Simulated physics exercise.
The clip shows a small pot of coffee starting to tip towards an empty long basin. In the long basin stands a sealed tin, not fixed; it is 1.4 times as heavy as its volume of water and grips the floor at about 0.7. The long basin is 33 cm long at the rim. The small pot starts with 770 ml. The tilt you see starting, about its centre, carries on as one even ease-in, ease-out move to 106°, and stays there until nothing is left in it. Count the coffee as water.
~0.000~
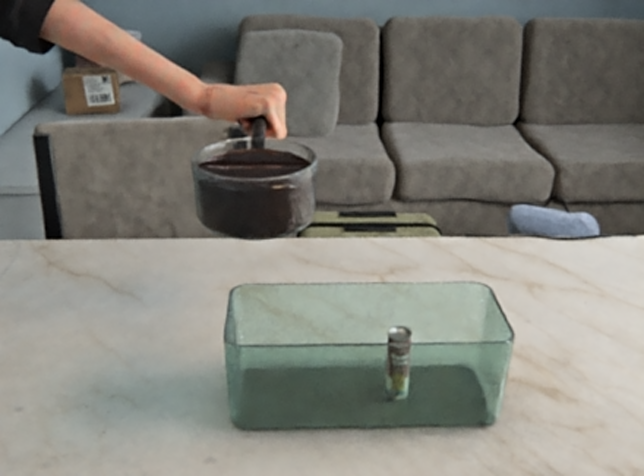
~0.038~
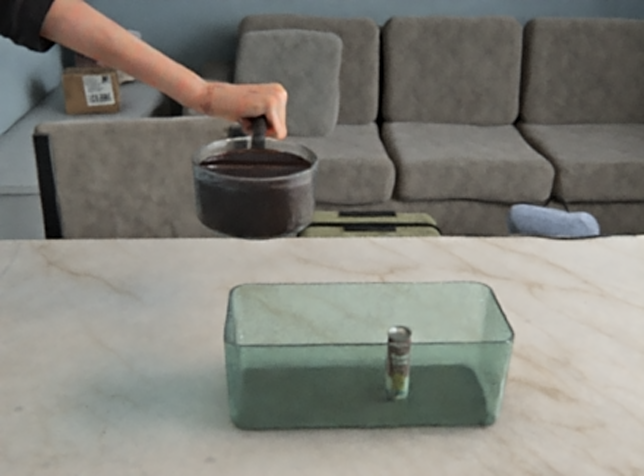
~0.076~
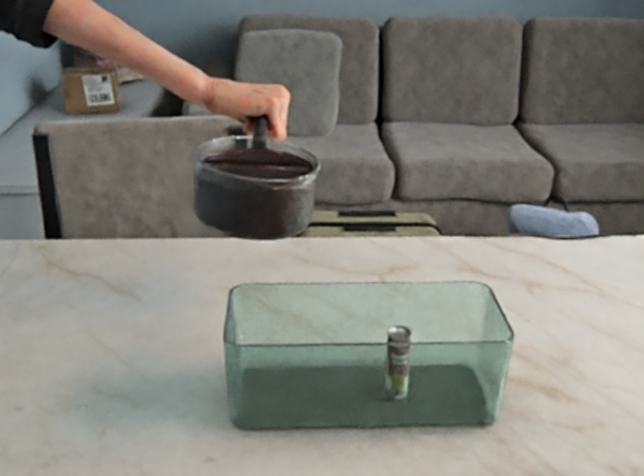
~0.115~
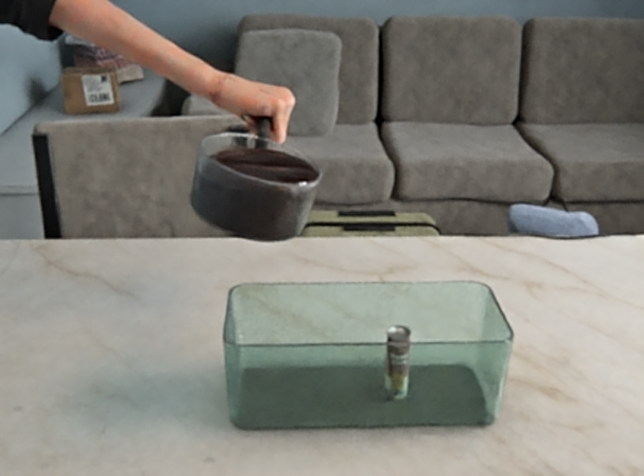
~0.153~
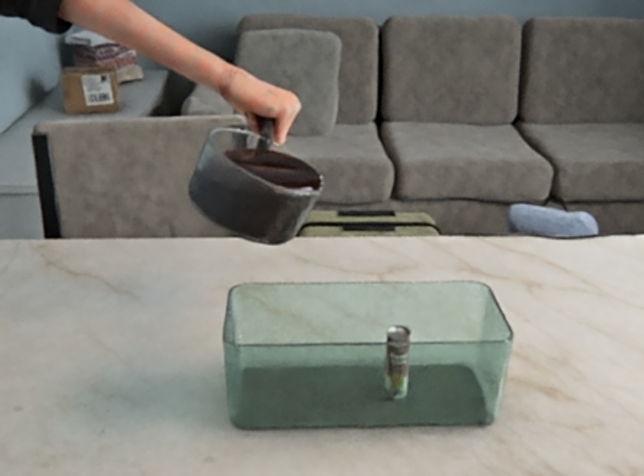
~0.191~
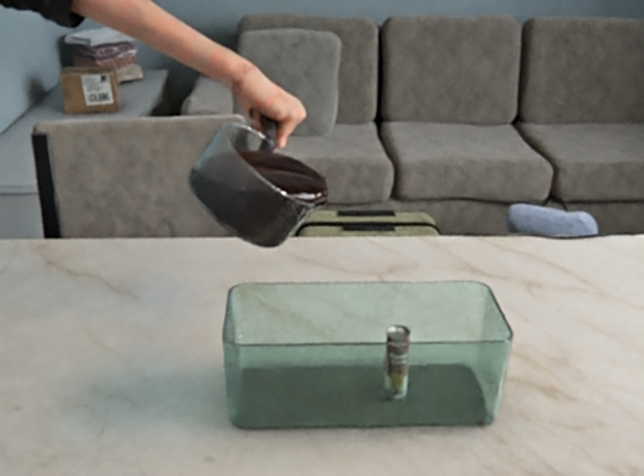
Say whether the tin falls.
It goes over.
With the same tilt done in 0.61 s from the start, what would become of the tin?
The tin keeps standing.
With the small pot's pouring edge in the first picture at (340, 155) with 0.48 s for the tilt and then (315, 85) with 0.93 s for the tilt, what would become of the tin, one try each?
First it falls; then it stays up.
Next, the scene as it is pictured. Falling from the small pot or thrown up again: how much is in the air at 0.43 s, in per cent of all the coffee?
About 52 per cent.
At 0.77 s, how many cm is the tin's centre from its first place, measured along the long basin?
Some 1 cm.
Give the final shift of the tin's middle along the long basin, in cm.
Some 5.5 cm.
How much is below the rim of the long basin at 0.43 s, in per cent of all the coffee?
Near 28 in a hundred.
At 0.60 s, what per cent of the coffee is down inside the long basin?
Near 88 in a hundred.
By 0.43 s the tilt is 104° and 21 per cent is still to pour; the tin stands where it began.
By 0.60 s the tilt is 106° and 4 per cent is still to pour; the tin leans 14°.
By 0.77 s the tilt is 106° and 0 per cent is still to pour; the tin leans 6°.
By 0.97 s the tilt is 106° and 0 per cent is still to pour; the tin leans 31°.
At rest the tin lies on its side.
